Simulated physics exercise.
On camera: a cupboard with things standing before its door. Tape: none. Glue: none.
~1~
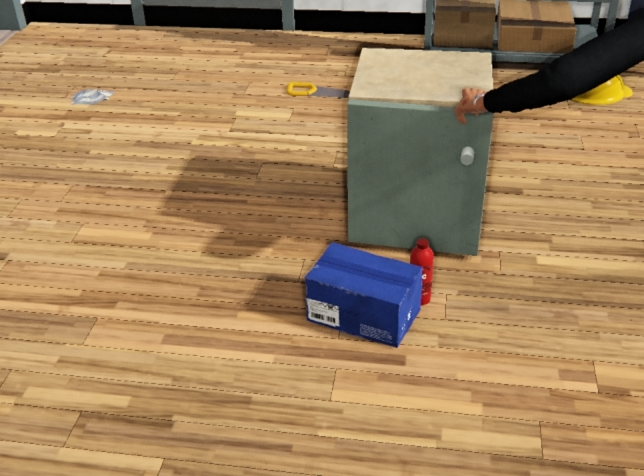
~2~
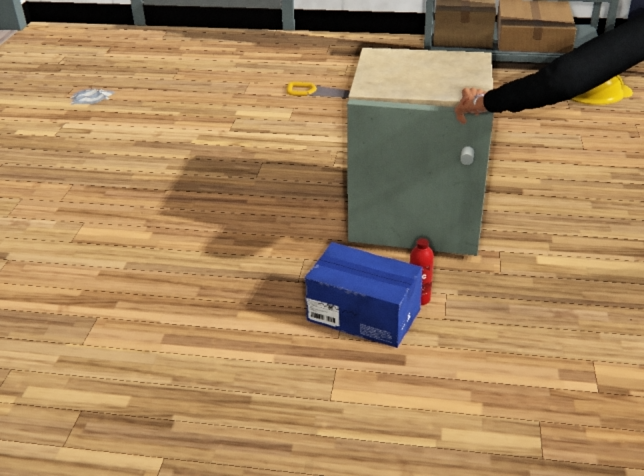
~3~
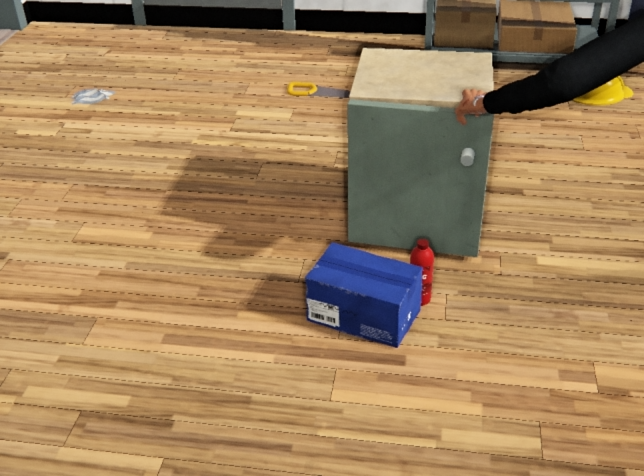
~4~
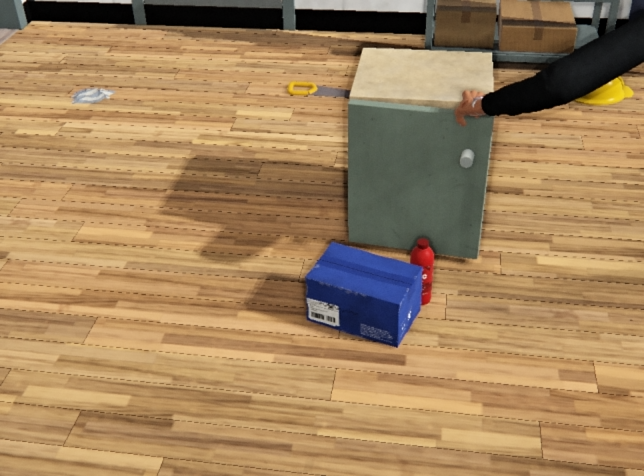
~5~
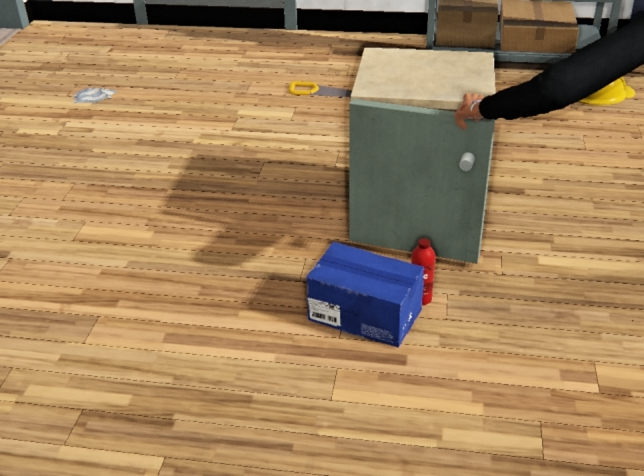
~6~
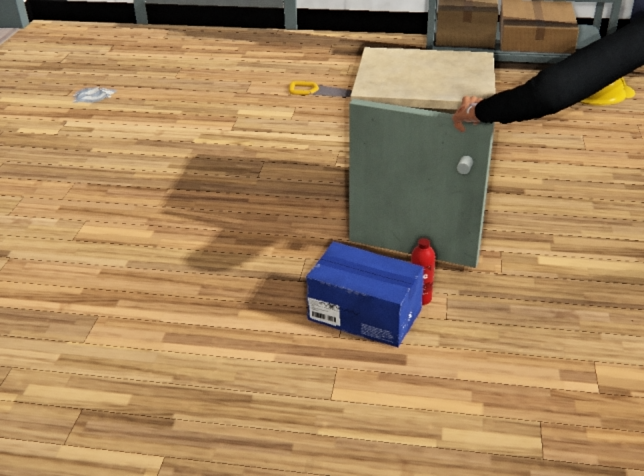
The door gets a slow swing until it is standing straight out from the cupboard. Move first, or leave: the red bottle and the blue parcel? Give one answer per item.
Red bottle: Move first; blue parcel: Move first.
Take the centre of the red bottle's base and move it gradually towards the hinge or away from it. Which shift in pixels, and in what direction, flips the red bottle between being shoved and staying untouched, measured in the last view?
32 pixels to the right.
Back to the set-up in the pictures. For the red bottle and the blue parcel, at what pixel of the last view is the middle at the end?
(320, 296) and (287, 323), approximately.
Then, 1.24 s past the last view, door 52° open; red bottle travelled about its own width near (402, 285); blue parcel travelled a little near (353, 302).
Then, 1.78 s past the last view, door 69° open; red bottle travelled well along near (369, 296); blue parcel travelled a little near (326, 314).
Finally, the red bottle gets knocked, near (320, 296); the blue parcel gets knocked, near (287, 324).
